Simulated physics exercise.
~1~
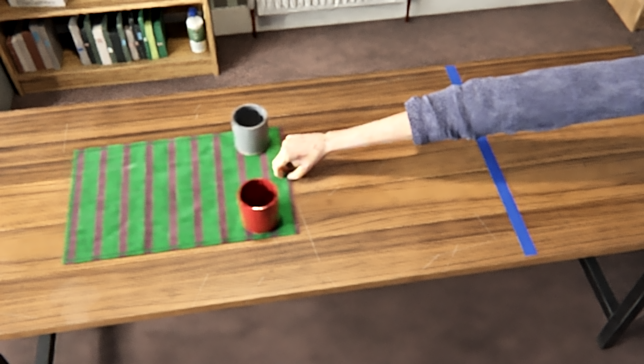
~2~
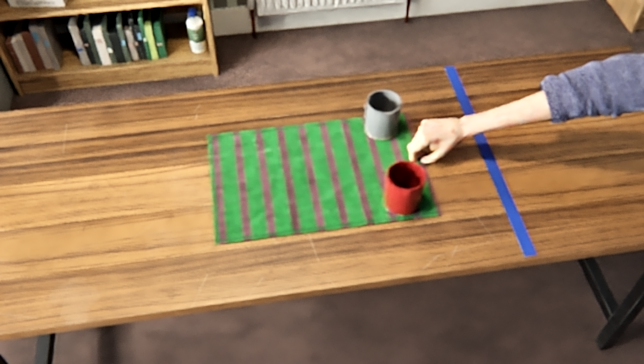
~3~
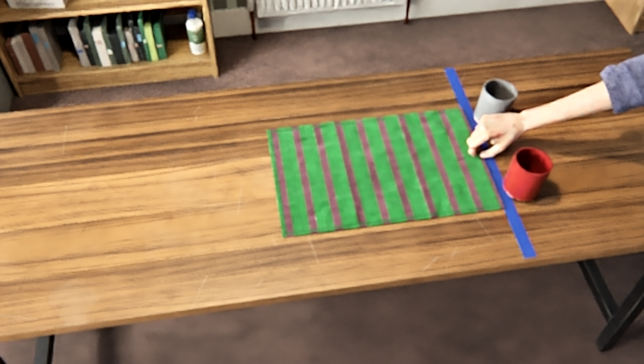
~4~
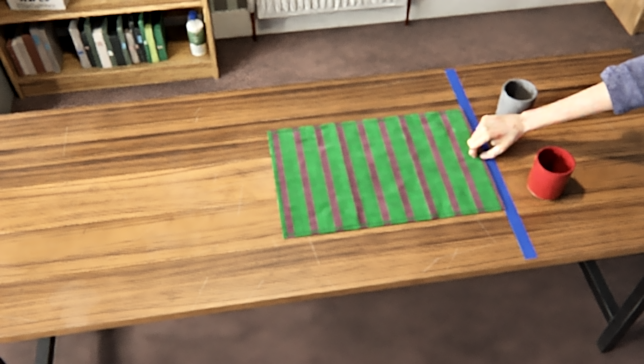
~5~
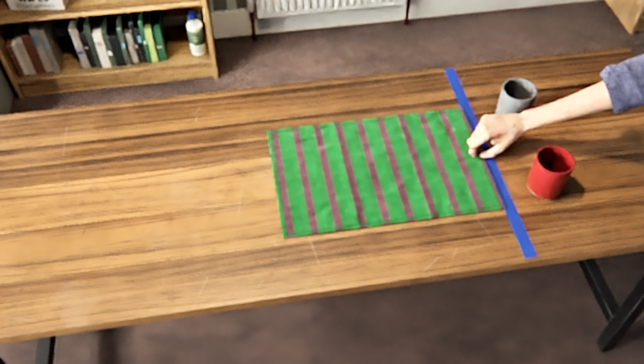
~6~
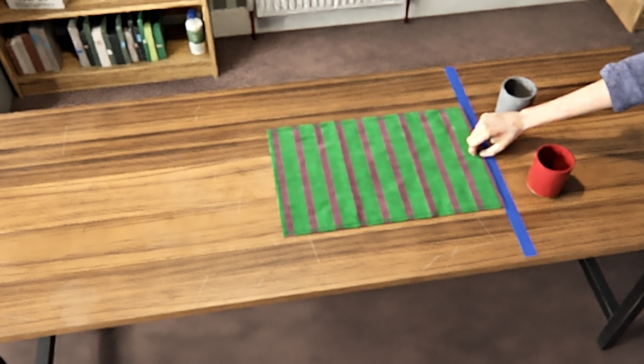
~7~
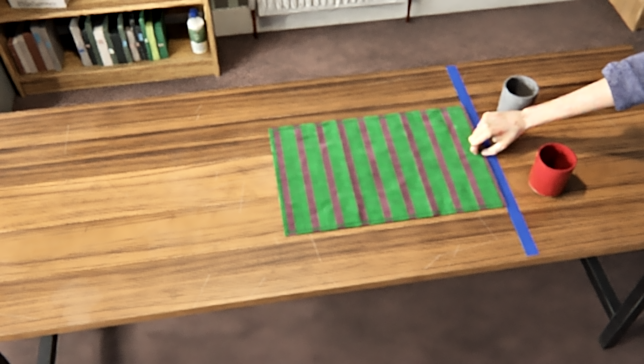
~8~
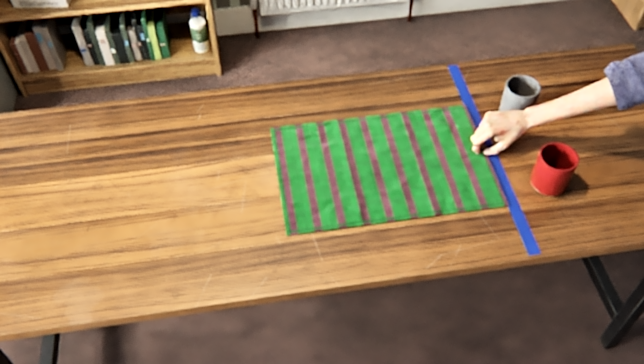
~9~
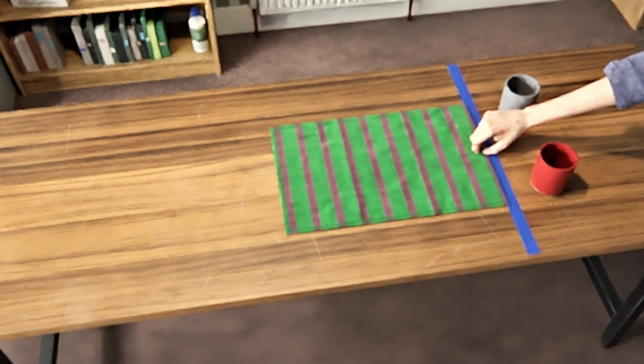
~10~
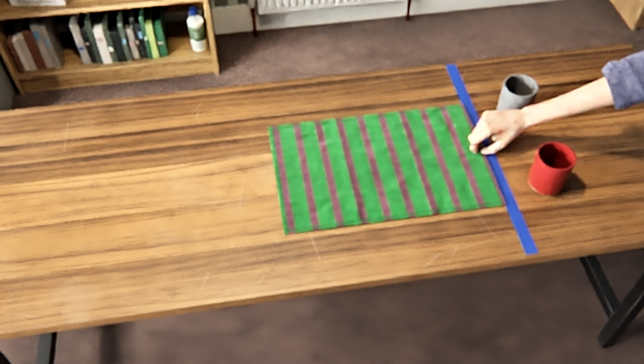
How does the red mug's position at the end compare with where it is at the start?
At the start the red mug stands on the green cloth, well to the left of the blue tape. At the end it stands on the bare table to the right of the tape, off the cloth.
The video shows a hand pulling a striped green cloth with a red mug and a grey mug rightwards across a wooden table. The cloth stops at a strip of blue tape, and both mugs slide off its front edge and come to rest beyond the tape.
